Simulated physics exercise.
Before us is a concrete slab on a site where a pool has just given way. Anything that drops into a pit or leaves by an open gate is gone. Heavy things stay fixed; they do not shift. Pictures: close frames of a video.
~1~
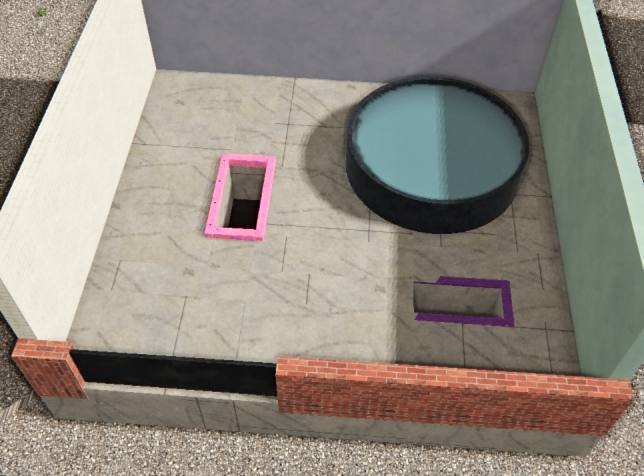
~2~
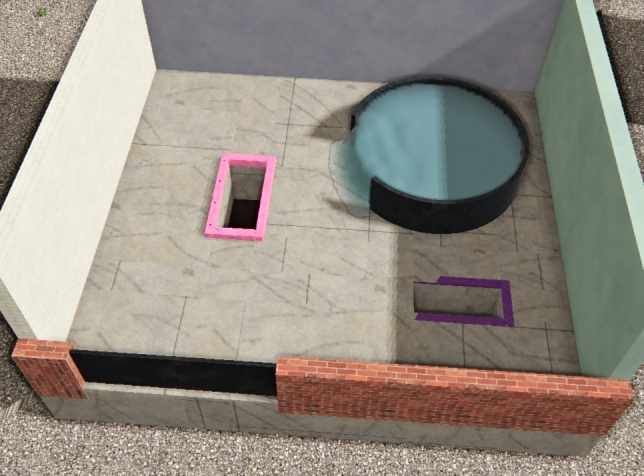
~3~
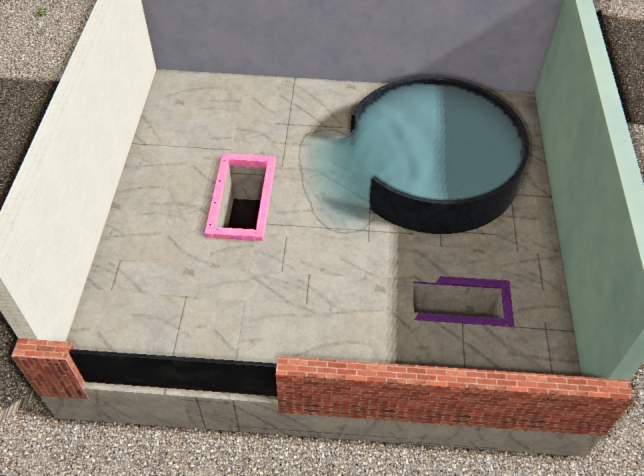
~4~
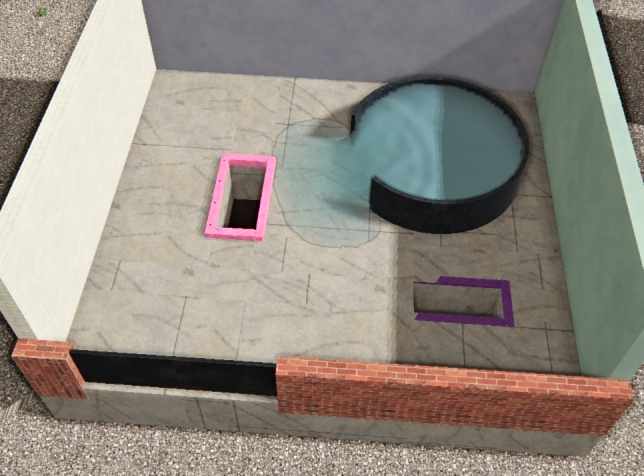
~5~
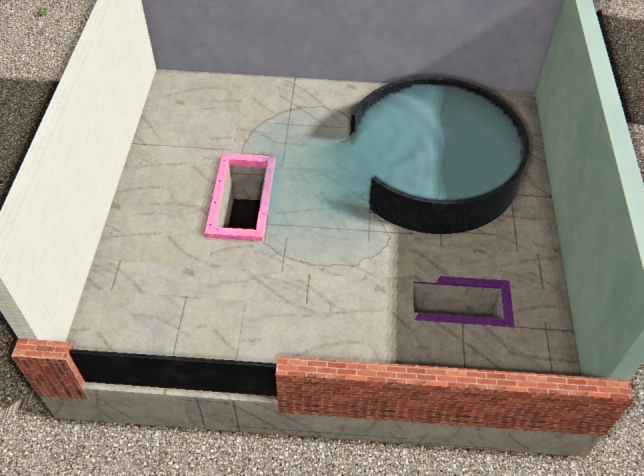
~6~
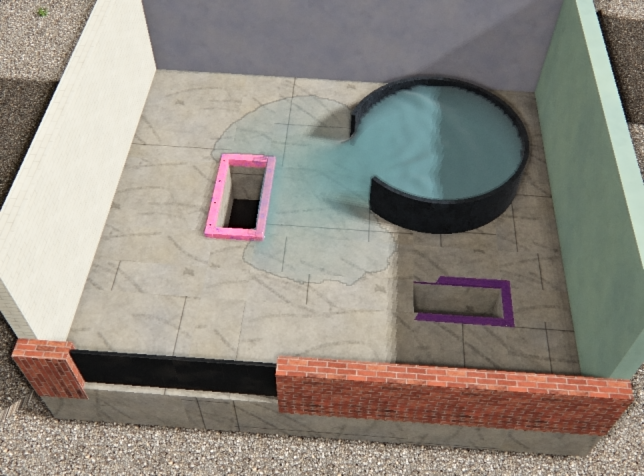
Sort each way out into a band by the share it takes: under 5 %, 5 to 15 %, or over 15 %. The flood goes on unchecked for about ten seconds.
Shares: The gate takes under 5 %; the purple pit takes under 5 %; the pink pit takes over 15 %.
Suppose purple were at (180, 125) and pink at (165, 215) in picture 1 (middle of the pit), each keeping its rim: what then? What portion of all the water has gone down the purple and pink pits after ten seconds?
Per cent, approx.: Purple 25, pink 12.
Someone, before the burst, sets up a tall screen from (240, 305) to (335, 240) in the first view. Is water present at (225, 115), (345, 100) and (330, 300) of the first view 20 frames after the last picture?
As listed: Flooded, free of water, clear.
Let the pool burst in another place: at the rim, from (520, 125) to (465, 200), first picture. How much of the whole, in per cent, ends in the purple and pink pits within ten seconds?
Per cent: Purple 25, pink 0.
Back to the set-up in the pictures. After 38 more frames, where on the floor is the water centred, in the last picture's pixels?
I'd point to (315, 198).
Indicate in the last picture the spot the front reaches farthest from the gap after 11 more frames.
The front should reach about (87, 370).
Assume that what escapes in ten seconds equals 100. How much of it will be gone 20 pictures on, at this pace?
Roughly 70 per cent.
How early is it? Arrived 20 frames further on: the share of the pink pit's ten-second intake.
It comes to around 80 percent of the ten-second total.
A moment on, water covers 30 % of the floor; the gate 0 %, the purple pit 0 %, the pink pit 5 %.
Next, water covers 40 % of the floor; the gate 0 %, the purple pit 0 %, the pink pit 12 %.
Then, water covers 55 % of the floor; the gate 0 %, the purple pit 0 %, the pink pit 17 %.
Later, water covers 80 % of the floor; the gate 0 %, the purple pit 1 %, the pink pit 21 %.
In the end, water covers 95 % of the floor; the gate 0 %, the purple pit 3 %, the pink pit 21 %.
